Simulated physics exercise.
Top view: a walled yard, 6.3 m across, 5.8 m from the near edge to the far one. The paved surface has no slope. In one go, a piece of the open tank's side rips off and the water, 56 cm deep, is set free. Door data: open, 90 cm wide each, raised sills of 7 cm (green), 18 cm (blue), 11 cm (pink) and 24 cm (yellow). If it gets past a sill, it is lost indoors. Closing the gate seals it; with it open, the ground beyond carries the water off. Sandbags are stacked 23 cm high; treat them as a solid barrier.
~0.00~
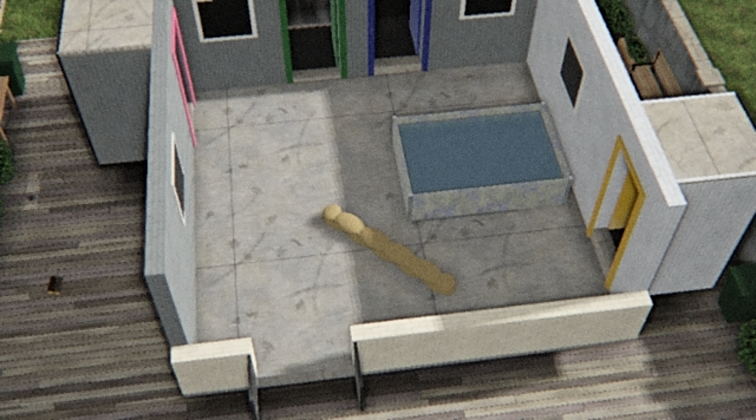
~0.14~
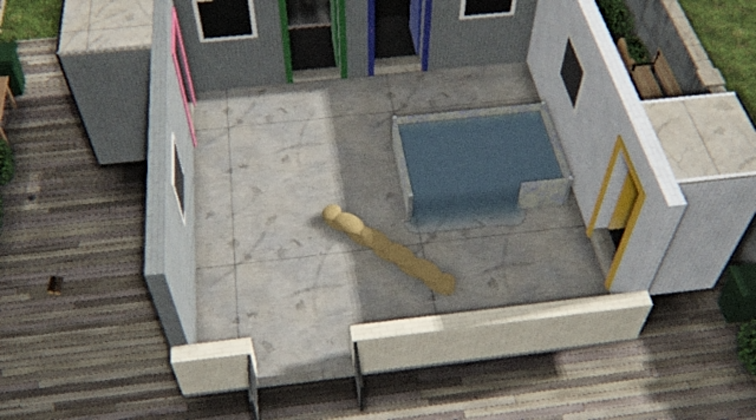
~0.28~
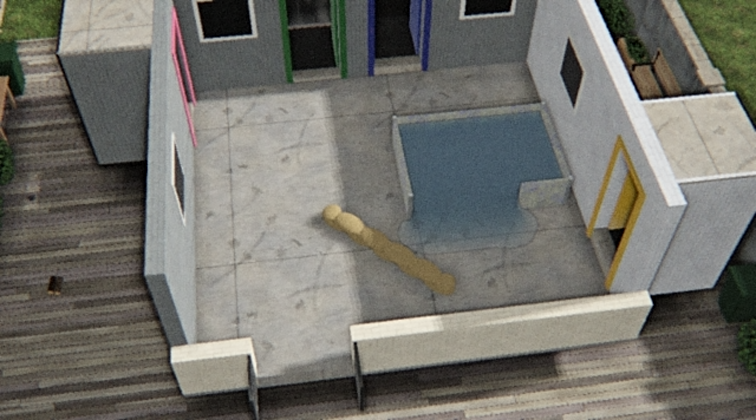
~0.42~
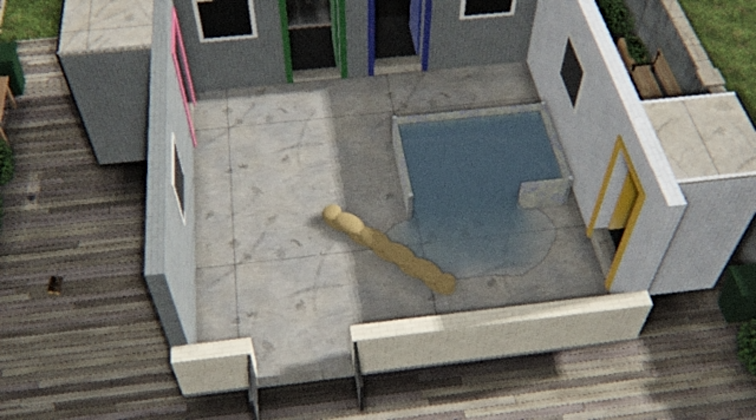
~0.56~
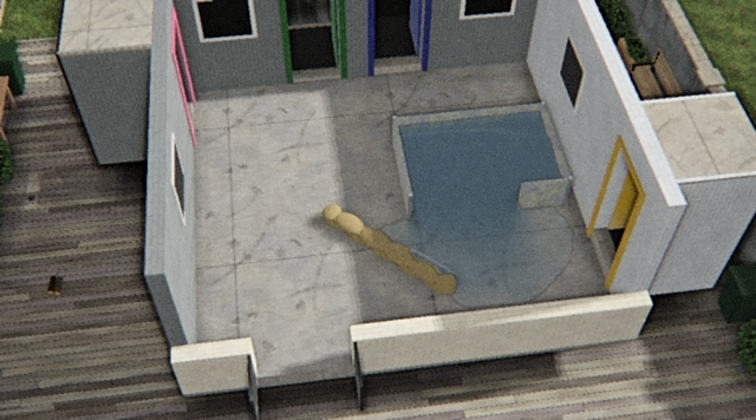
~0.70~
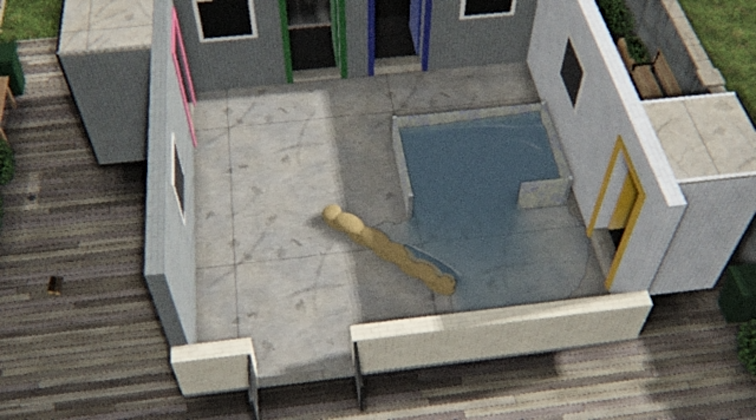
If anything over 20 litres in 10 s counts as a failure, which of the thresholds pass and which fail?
The green door passes. The blue door passes. The pink door passes. The yellow door passes.
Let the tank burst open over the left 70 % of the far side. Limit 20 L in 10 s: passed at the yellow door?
Note: Yellow door, short of the limit.
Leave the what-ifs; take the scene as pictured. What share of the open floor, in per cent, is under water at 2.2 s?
About 35 per cent.
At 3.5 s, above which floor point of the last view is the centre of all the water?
Around (469, 236) in the last picture.
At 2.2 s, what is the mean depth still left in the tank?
It averages close to 23 cm.
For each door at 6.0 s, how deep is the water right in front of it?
Readings (cm): Green = 5; blue = 5; pink = 7; yellow = 13.
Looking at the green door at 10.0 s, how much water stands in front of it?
About 8.0 centimetres.
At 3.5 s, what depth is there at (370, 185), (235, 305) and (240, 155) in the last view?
First spot near 2 cm, second near 2 cm, third near 0 cm.
After 1.4 s water covers 20 % of the floor and is deepest (44 cm) near (510, 321); green door not reached, blue door not reached, pink door not reached, yellow door 5 cm at the sill, 0 L in.
After 2.2 s water covers 35 % of the floor and is deepest (48 cm) near (606, 320); green door not reached, blue door not reached, pink door not reached, yellow door 19 cm at the sill, 0 L in.
After 3.5 s water covers 60 % of the floor and is deepest (30 cm) near (556, 210); green door not reached, blue door not reached, pink door not reached, yellow door 23 cm at the sill, 2 L in.
After 6.0 s water covers 90 % of the floor and is deepest (16 cm) near (546, 211); green door 5 cm at the sill, 0 L in, blue door 5 cm at the sill, 0 L in, pink door 7 cm at the sill, 0 L in, yellow door 13 cm at the sill, 3 L in.
After 10.0 s water covers 95 % of the floor and is deepest (12 cm) near (194, 92); green door 8 cm at the sill, 2 L in, blue door 4 cm at the sill, 0 L in, pink door 10 cm at the sill, 0 L in, yellow door 10 cm at the sill, 3 L in.
